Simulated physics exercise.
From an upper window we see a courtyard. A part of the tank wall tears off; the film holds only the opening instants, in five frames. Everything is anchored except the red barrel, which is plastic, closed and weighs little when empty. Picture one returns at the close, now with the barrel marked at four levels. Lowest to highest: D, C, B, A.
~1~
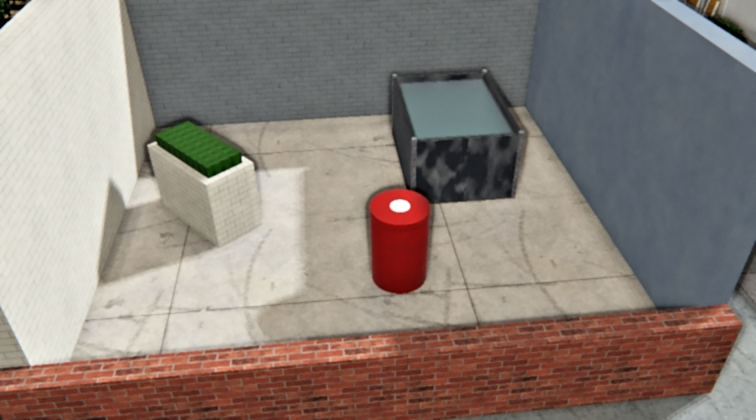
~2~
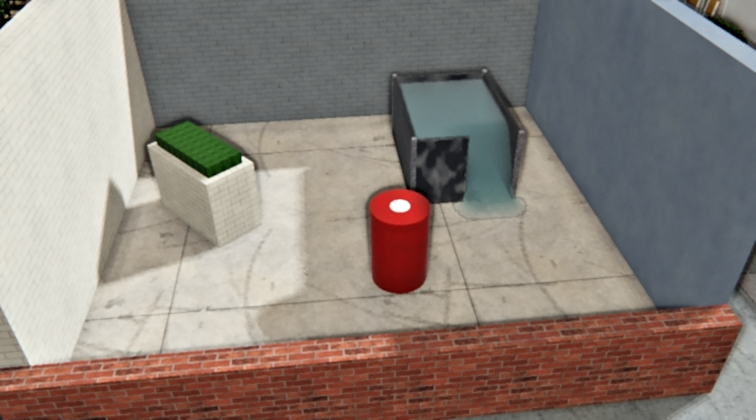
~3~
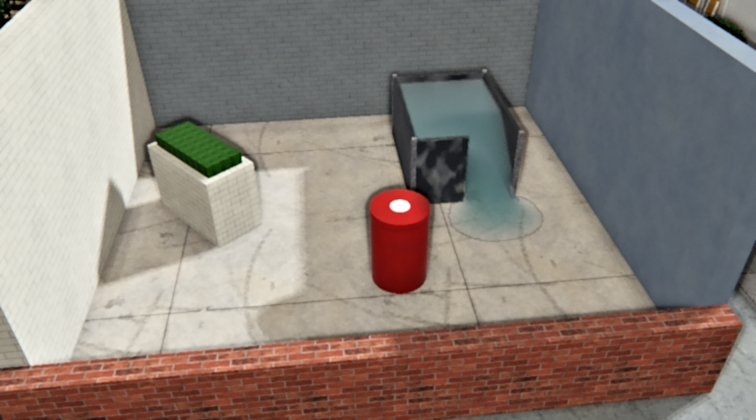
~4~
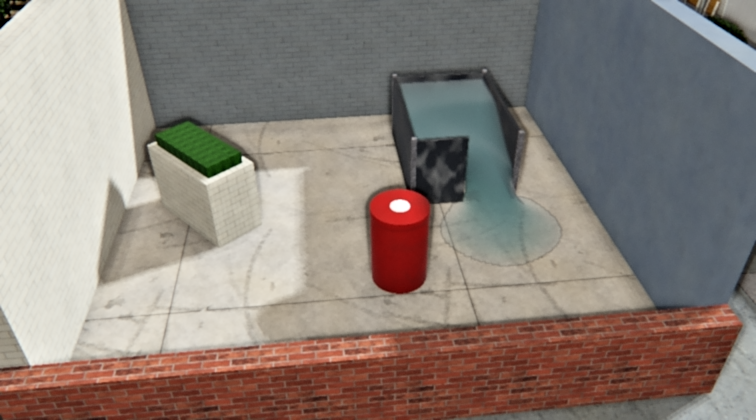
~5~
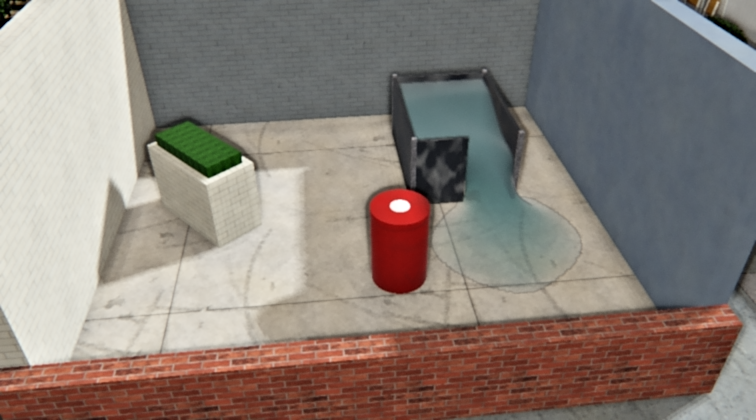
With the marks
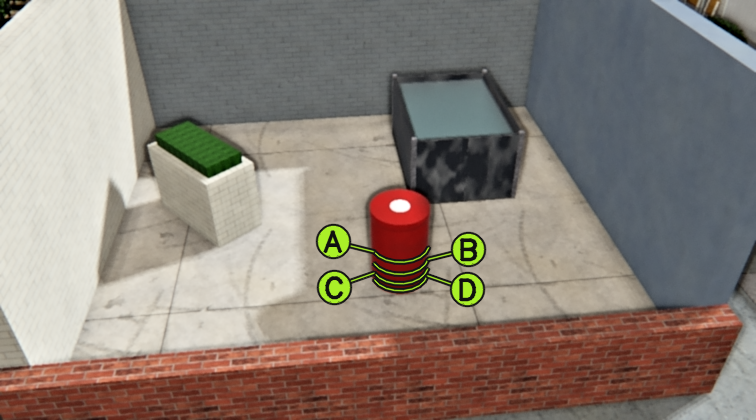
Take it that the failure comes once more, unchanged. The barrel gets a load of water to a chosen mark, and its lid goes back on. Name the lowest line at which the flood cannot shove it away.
C is the one.
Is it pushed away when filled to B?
No, not at all.
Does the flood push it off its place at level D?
Yes, it does.
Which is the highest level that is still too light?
The answer is D.
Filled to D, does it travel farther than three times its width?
No.
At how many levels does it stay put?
Three of them.
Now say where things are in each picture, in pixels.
The first picture shows lid of the red barrel at (400, 207); tank full, its middle at (452, 109).
In the second picture, 1 % of the ground under water, its edge towards the barrel at (471, 208).
In the third picture, 3 % of the ground under water, its edge towards the barrel at (473, 231).
In the fourth picture, 5 % of the ground under water, its edge towards the barrel at (460, 243).
The fifth picture shows lid of the red barrel at (400, 207); 8 % of the ground under water, its edge towards the barrel at (455, 264).
In lime, A at (404, 262); B at (403, 274); C at (403, 283); D at (403, 290); from the bottom up D, C, B, A.
If A is chosen, it does not move.
If B is chosen, it does not move.
If C is chosen, it shifts by a finger or two and stays.
If D is chosen, it is pushed about its own width away.
